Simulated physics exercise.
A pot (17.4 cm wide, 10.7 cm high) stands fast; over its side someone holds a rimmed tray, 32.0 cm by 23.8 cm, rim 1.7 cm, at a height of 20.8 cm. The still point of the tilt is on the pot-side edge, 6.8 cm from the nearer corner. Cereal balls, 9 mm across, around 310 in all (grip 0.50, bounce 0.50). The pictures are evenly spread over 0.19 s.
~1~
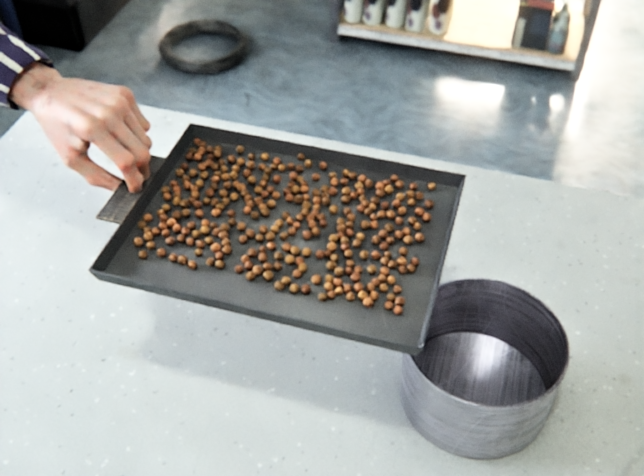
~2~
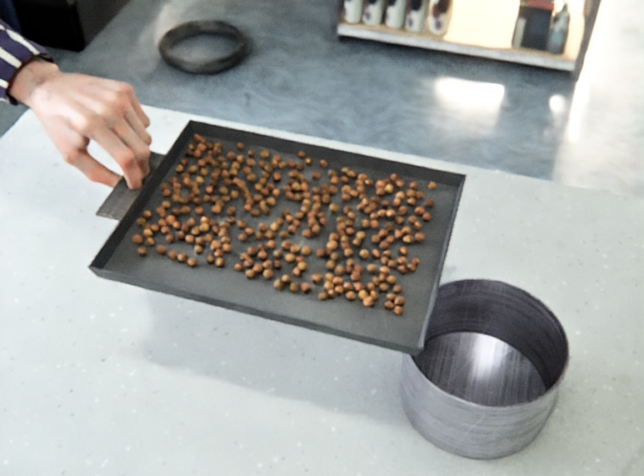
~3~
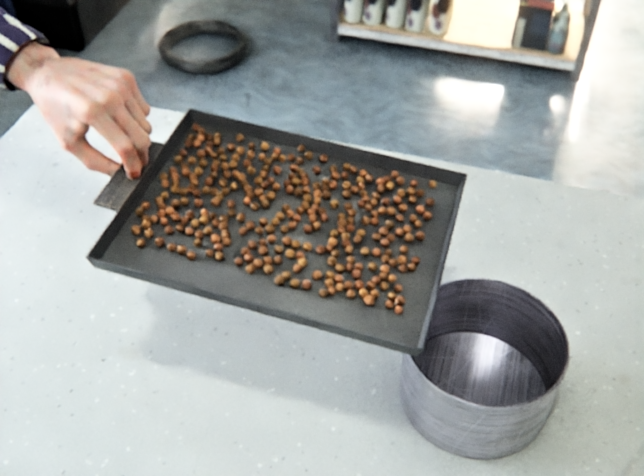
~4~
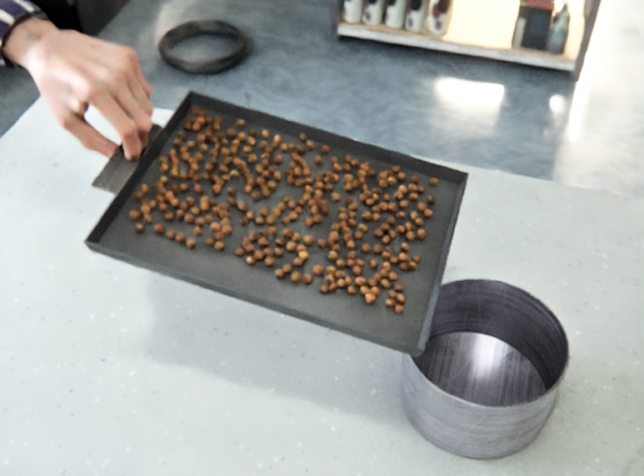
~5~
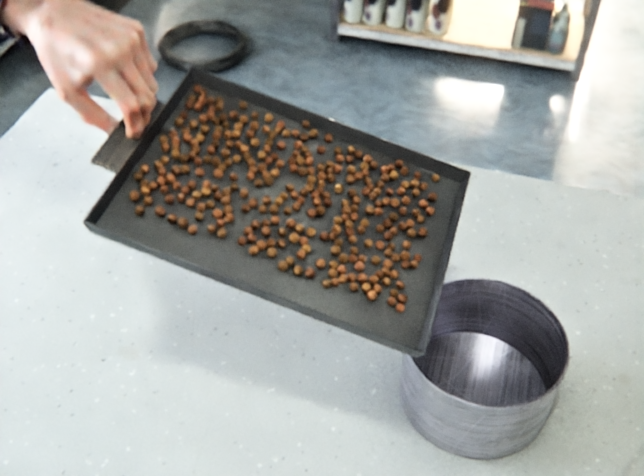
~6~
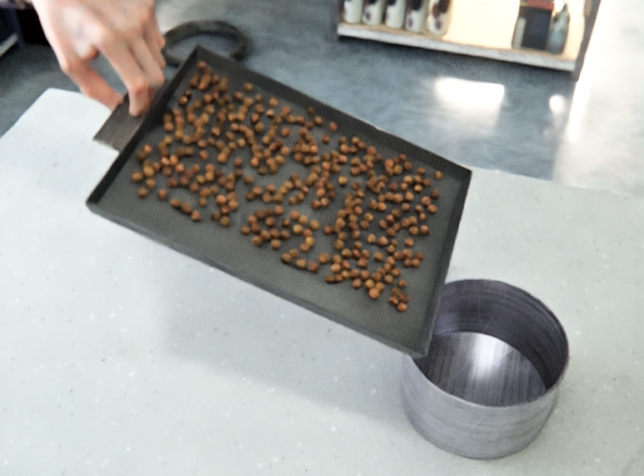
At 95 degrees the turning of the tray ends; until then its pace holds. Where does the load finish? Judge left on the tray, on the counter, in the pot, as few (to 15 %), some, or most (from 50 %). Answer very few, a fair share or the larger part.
Tray: Very few, counter: A fair share, pot: The larger part.
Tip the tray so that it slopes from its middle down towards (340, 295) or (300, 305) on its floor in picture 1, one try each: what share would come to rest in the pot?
About 0 and 0 per cent.
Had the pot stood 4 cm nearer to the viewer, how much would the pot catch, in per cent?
In that case some 80 per cent.
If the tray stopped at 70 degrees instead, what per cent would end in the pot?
It would be near 45 per cent.
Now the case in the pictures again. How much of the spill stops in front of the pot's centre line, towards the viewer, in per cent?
About 90 per cent.
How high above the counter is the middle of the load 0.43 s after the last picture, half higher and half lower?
Roughly 22 cm.
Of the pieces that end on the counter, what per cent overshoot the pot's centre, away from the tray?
Roughly 80 per cent.
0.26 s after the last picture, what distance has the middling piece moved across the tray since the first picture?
About 6 cm.
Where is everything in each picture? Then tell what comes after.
In the first picture, tray tilt 0 degrees, front corners at (95, 268) and (418, 343); middle of the pieces at (286, 216); pot at (487, 338).
In the second picture, tray tilt 1 degrees, front corners at (94, 265) and (418, 344); middle of the pieces at (286, 214).
In the third picture, tray tilt 4 degrees, front corners at (92, 255) and (419, 344), lowest corner right front; middle of the pieces at (286, 208).
In the fourth picture, tray tilt 8 degrees, front corners at (90, 239) and (420, 346), lowest corner right front; middle of the pieces at (287, 199).
In the fifth picture, tray tilt 13 degrees, front corners at (90, 220) and (421, 347), lowest corner right front; middle of the pieces at (290, 188).
In the sixth picture, tray tilt 19 degrees, front corners at (92, 201) and (422, 349), lowest corner right front; middle of the pieces at (294, 177); pot at (487, 338).
Then, 0.26 s after the last picture, tilt 57 degrees; the tray holds 100 %, the pot 0 %.
Then, 0.43 s after the last picture, tilt 82 degrees; the tray holds 85 %, the pot 0 %.
Then, 0.73 s after the last picture, tilt 95 degrees; the tray holds 5 %, the pot 55 %.
In the end, tray 0 %, counter 40 %, pot 60 %.
